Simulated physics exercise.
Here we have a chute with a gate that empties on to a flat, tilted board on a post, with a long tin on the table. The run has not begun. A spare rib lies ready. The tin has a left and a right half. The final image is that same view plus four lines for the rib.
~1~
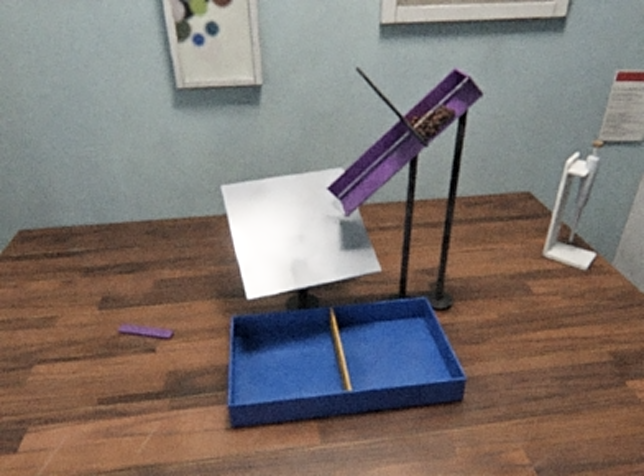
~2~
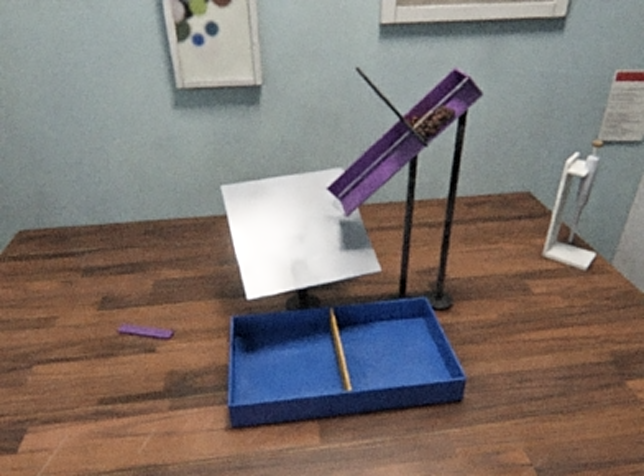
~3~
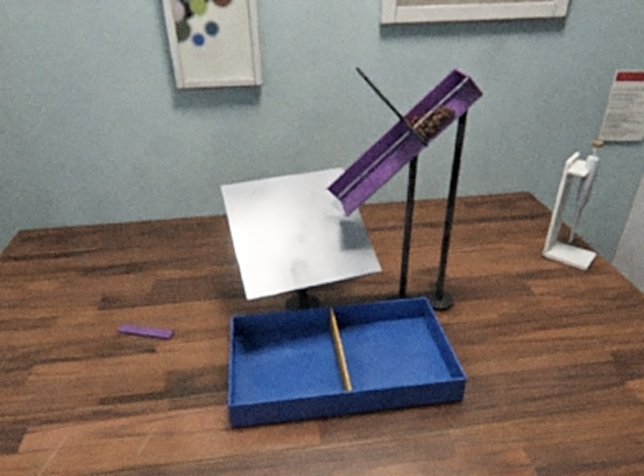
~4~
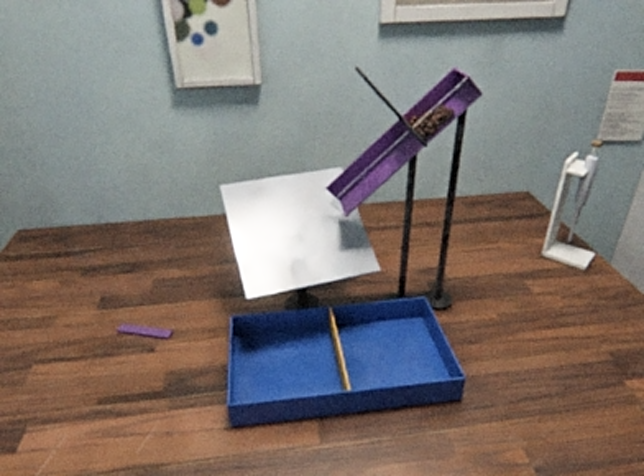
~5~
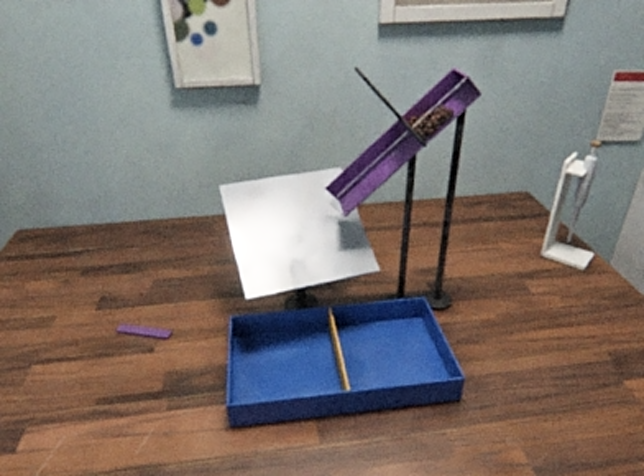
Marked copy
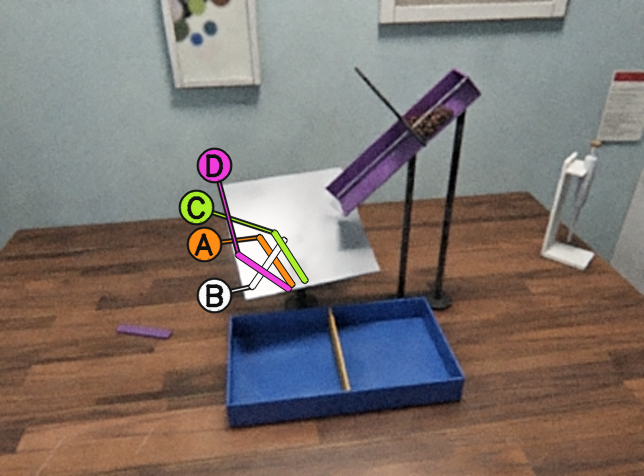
A purple chute holding a clump of small dark berries behind its gate sloped down toward a tilted pale board, with a divided blue tin in front, and nothing visibly moved.
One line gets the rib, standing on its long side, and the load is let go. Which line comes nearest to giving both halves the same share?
Line C.
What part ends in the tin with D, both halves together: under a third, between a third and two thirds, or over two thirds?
Over two thirds.
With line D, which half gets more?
Left.
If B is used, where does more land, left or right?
The left half.
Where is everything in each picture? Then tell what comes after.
Load behind the gate at (427, 123), allspice berries; lip of the chute at (344, 209), sloping fairly steeply, in the first frame.
Middle of the board at (299, 227), tilted fairly steeply; middle of its low edge at (317, 284); of its high edge at (283, 176), in the second frame.
Front corners of the tin at (229, 405) and (466, 378); front end of its middle wall at (351, 391), in the third frame.
Middle of the load at (426, 123); lip at (343, 209), in the fourth frame.
Middle of the load at (425, 123); lip at (342, 209), in the fifth frame.
On the marked copy, line A from (259, 237) to (291, 284); line B from (283, 240) to (252, 286); line C from (274, 232) to (304, 280); line D from (238, 254) to (288, 288).
With A, of what is caught, nearly all in the left half, a small part in the right.
With B, of what is caught, nearly all in the left half, a small part in the right.
With C, of what is caught, about two thirds in the left half, about a third in the right.
With D, of what is caught, nearly all in the left half, a stray few in the right.
